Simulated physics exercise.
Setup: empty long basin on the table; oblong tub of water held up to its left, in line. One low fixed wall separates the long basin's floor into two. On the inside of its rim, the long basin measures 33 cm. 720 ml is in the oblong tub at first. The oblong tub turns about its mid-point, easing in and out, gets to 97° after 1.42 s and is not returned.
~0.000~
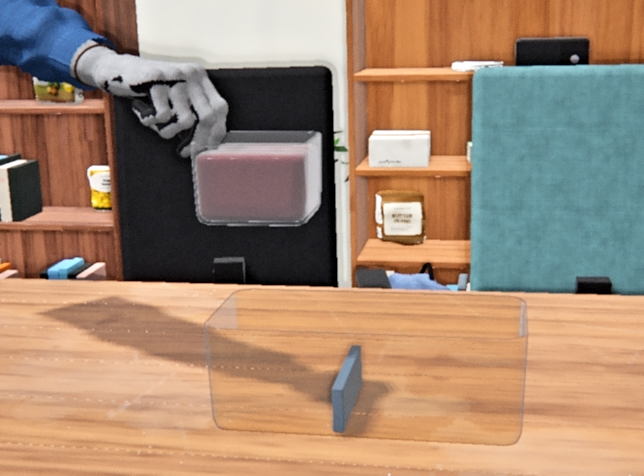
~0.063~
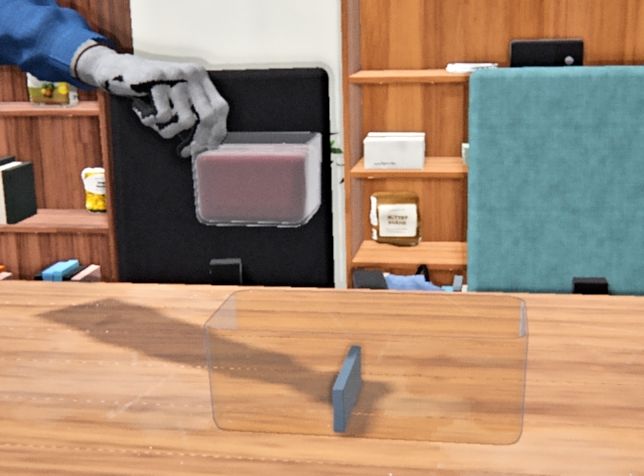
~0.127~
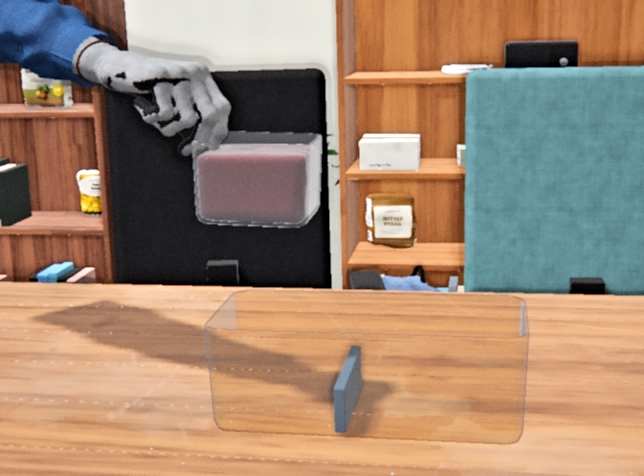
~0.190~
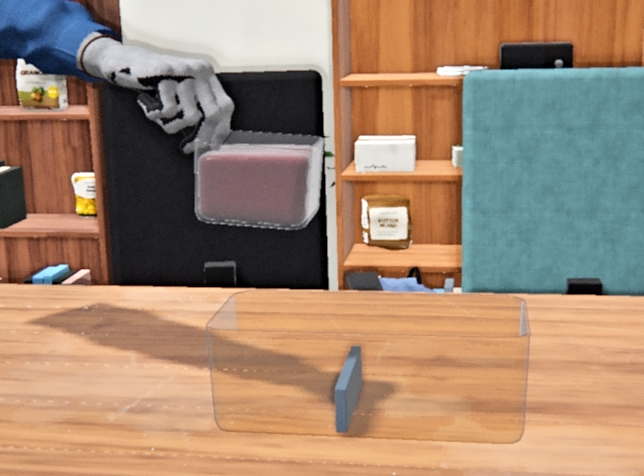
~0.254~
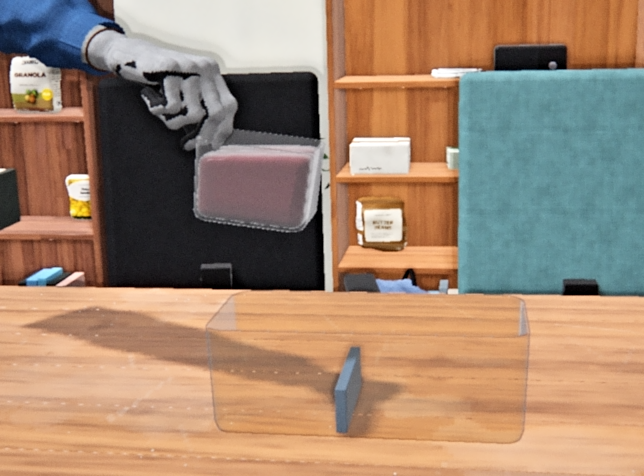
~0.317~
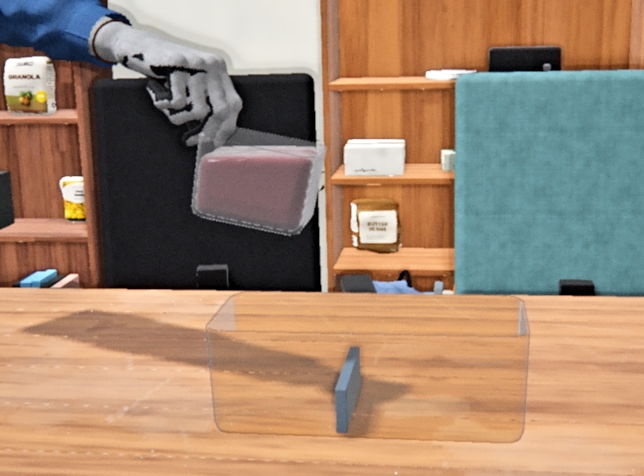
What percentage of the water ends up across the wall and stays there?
About 90 per cent.
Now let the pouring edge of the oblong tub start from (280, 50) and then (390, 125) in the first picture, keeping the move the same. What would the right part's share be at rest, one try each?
Roughly 80 per cent the first time and 95 per cent the second.
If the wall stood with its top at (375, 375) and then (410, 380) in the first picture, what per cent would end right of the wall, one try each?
Around 70 and 40 percent, in that order.
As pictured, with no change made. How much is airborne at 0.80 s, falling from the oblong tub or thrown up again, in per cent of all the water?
At that moment, about 24 percent.
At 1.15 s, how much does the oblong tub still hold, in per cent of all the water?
About 18 per cent.
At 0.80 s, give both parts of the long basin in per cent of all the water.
I'd say some 1 on the left and some 10 on the right.
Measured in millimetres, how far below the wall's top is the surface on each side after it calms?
I'd say some 46 mm on the left and some 22 mm on the right.
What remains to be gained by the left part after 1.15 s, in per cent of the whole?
That is roughly 7 in a hundred of the whole.
By 0.80 s the tilt is 58° and 64 per cent is still to pour, 1 is left of the wall and 11 right of it.
By 1.15 s the tilt is 89° and 19 per cent is still to pour, 2 is left of the wall and 69 right of it.
By 1.52 s the tilt is 97° and 3 per cent is still to pour, 5 is left of the wall and 88 right of it.
By 1.92 s the tilt is 97° and 0 per cent is still to pour, 9 is left of the wall and 90 right of it.
At rest 9 per cent lies left of the wall, 90 right of it and 1 outside.
